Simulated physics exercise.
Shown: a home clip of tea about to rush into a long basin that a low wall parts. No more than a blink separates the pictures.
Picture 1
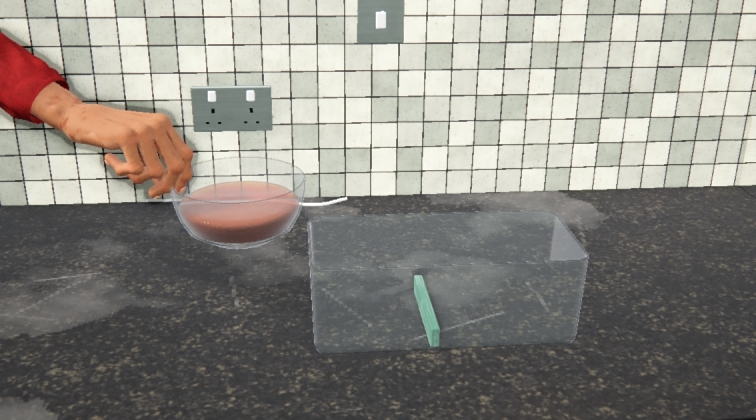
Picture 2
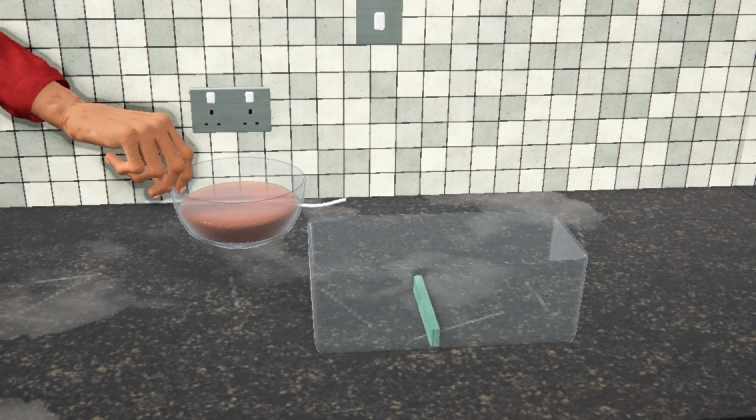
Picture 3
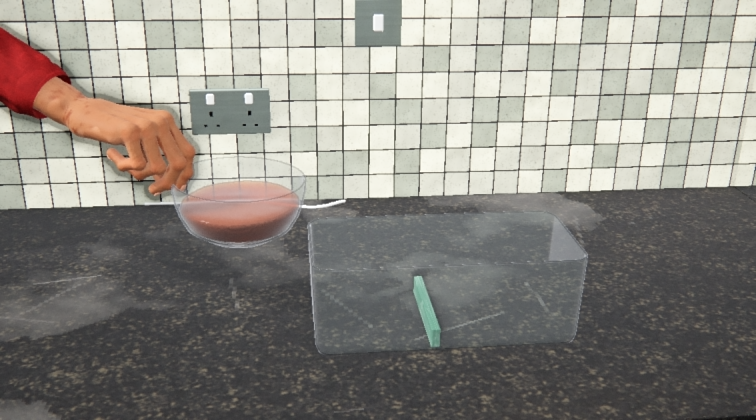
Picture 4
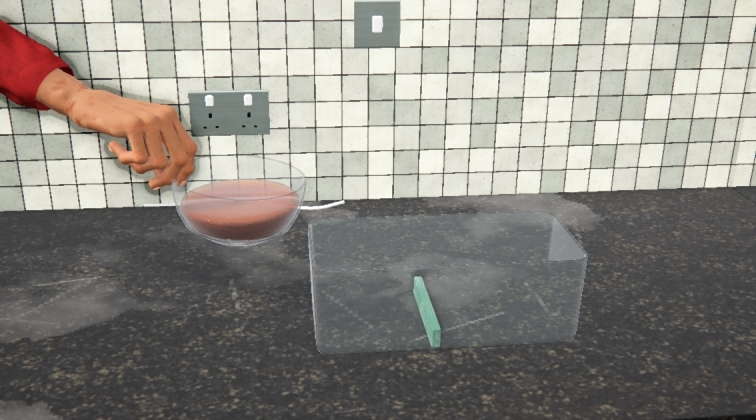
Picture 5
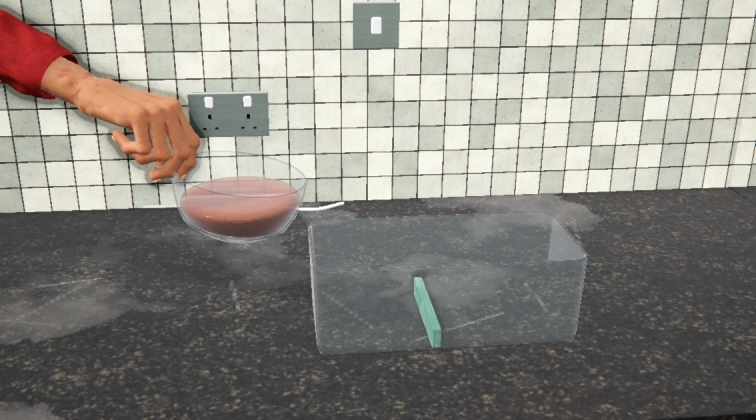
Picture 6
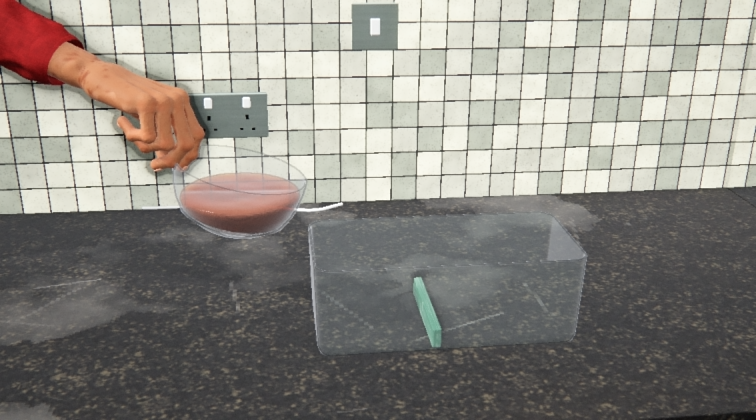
To begin with, a hand in a red sleeve holds a clear glass bowl of reddish-brown tea on the left, behind a long transparent basin parted by a low green wall. The hand then rises slightly and the bowl leans gradually to the right, while the basin stays still.
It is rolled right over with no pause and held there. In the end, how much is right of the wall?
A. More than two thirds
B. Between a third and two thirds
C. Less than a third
Less than a third (C).
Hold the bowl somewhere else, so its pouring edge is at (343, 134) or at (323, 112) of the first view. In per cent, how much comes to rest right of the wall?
Roughly 65 % the first time and roughly 45 % the second.
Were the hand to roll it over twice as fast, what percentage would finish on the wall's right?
It comes to around 30 per cent.
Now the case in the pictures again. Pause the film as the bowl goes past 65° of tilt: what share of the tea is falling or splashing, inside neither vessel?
I'd say some 30 per cent of it.
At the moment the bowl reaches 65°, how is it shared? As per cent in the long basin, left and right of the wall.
The left part holds close to 5 per cent, the right part close to 0.
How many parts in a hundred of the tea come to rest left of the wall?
Roughly 80 %.
A moment on, the bowl is tipped part way and 67 per cent is still to pour, 3 is left of the wall and 0 right of it.
Next, the bowl is tipped on its side and 10 per cent is still to pour, 65 is left of the wall and 4 right of it.
Then the bowl is tipped on its side and 0 per cent is still to pour, 82 is left of the wall and 16 right of it.
Later the bowl is tipped on its side and 0 per cent is still to pour, 80 is left of the wall and 18 right of it.
At rest 80 per cent lies left of the wall, 18 right of it and 2 outside.
